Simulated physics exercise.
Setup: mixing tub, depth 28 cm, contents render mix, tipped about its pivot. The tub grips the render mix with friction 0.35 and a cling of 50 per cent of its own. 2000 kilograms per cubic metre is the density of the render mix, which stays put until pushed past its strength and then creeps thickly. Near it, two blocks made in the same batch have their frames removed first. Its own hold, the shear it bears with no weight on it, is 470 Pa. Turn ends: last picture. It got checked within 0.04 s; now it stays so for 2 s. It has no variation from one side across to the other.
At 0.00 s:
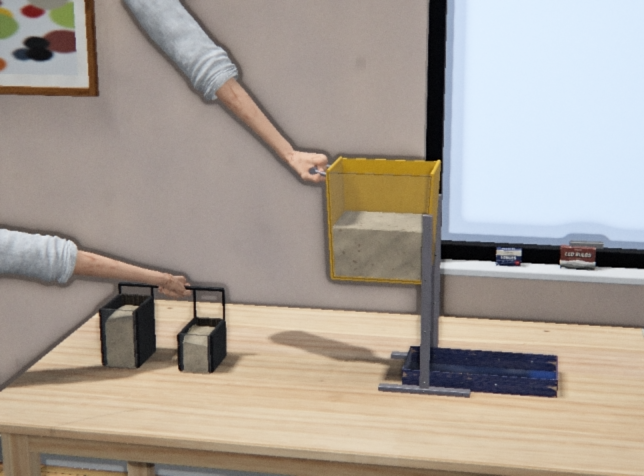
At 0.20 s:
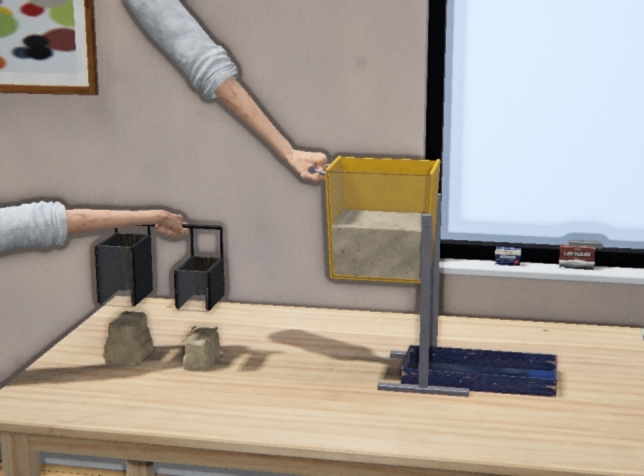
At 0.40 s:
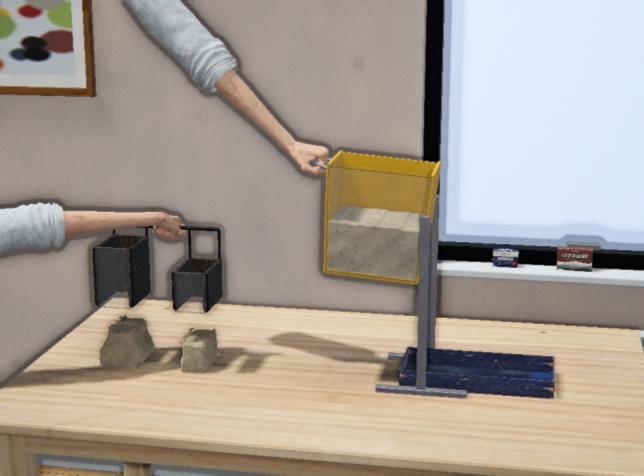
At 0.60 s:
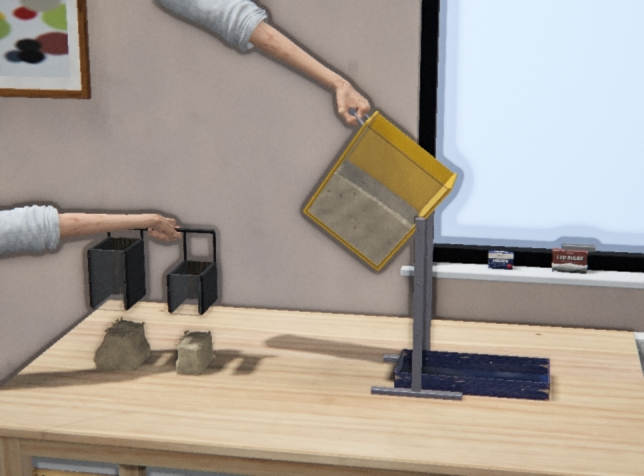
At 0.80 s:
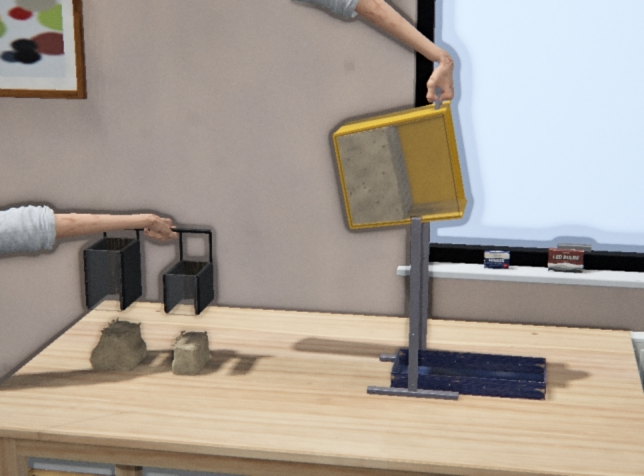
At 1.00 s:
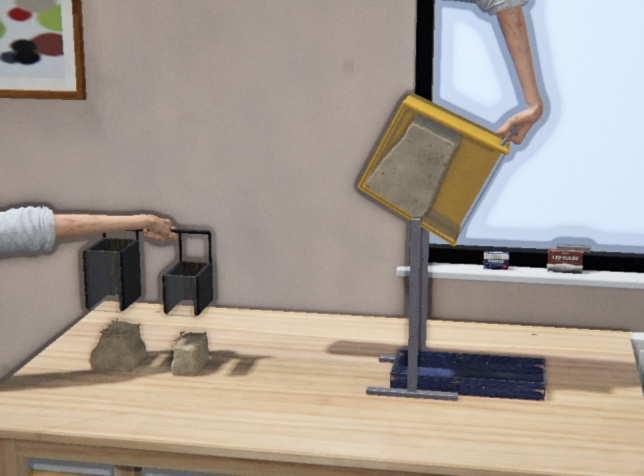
A yellow tub sits upright as a hand uncovers two blocks, then another turns it clockwise.
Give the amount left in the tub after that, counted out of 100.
0 %.
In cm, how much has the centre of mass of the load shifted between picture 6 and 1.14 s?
It has gone close to 13 cm.
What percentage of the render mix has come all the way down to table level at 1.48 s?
65 %.
By 1.14 s, the tub is at 117 degrees and holds 81 %.
By 1.31 s, the tub is at 117 degrees and holds 16 %.
By 1.48 s, the tub is at 117 degrees and holds 0 %.
By 1.65 s, the tub is at 117 degrees and holds 0 %.
By 3.00 s, at the end, the tub is at 117 degrees and holds 0 %.
